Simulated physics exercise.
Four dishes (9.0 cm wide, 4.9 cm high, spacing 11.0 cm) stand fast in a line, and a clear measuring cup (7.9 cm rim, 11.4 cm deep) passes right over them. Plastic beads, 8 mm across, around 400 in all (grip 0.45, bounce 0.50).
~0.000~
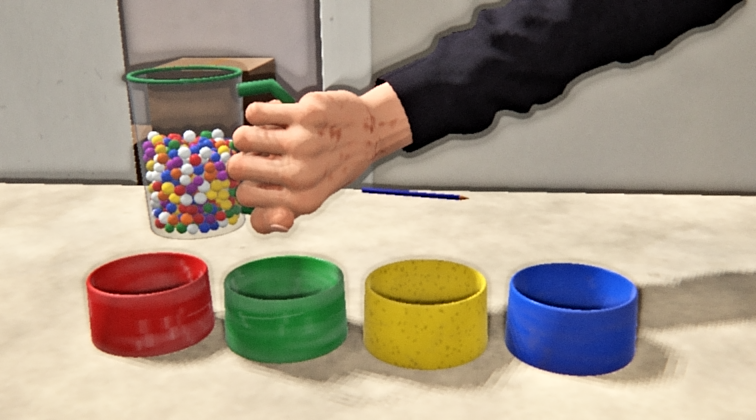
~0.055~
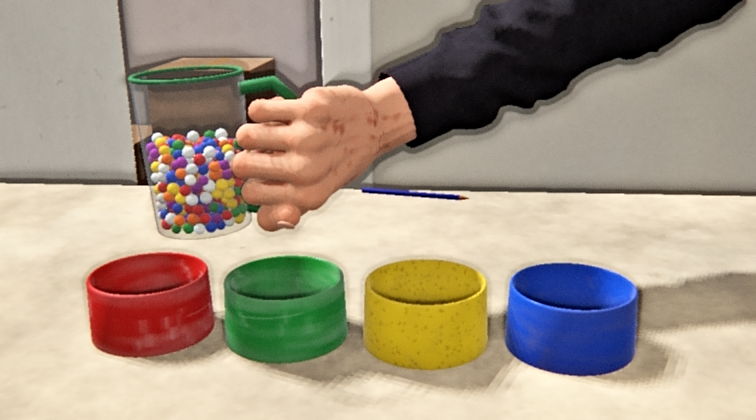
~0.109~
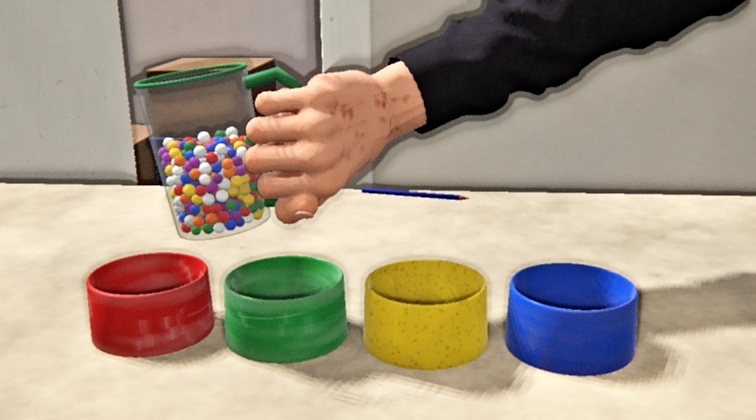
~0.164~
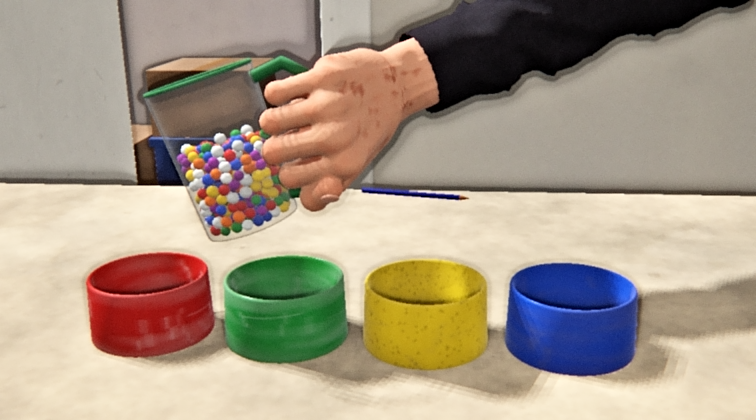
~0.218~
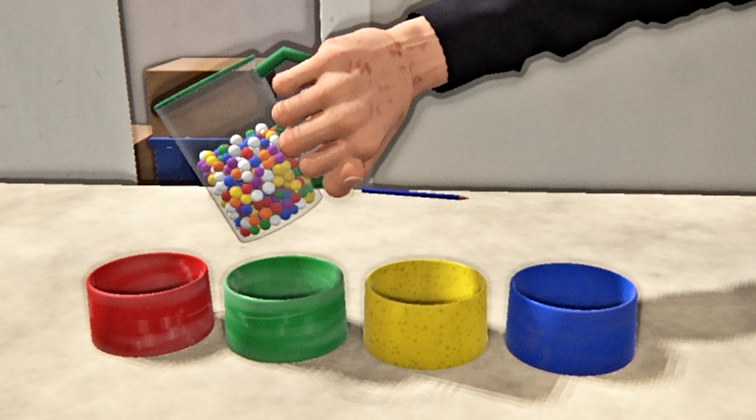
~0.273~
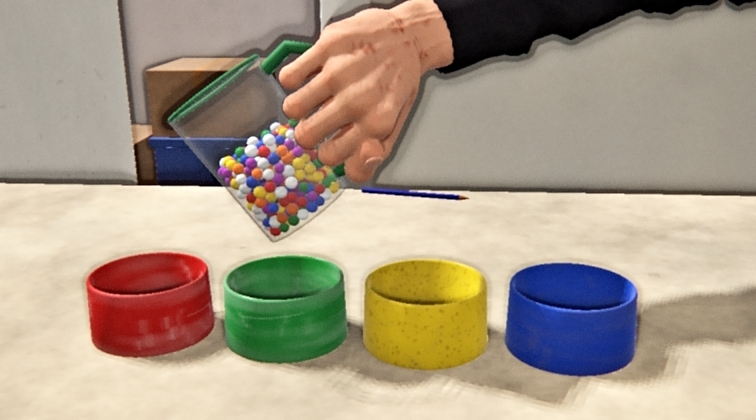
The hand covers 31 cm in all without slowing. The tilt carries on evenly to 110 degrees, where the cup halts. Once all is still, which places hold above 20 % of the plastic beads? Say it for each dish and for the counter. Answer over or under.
Red: Under, blue: Under, green: Under, yellow: Over, counter: Over.
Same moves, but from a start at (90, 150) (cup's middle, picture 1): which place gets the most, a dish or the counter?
Most goes to: Green.
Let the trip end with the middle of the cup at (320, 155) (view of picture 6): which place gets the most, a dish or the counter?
The winner: Counter.
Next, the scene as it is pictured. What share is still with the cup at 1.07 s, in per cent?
Roughly 35 per cent.
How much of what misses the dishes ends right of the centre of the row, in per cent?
Roughly 70 per cent.
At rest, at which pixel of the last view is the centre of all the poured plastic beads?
Around (429, 328).
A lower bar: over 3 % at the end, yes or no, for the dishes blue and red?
Blue yes, red no.
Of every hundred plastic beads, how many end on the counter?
About 30 per cent.
After 0.75 s, tilt 109 degrees; cup holds 95 %.
Then, at 1.07 s, tilt 110 degrees; cup holds 35 %, green 5 %, yellow 40 %.
After 1.49 s, tilt 110 degrees; cup holds 5 %, blue 10 %, green 5 %, yellow 55 %.
At rest (2.6 s), red 0 %, blue 10 %, green 5 %, yellow 55 %, counter 30 %.
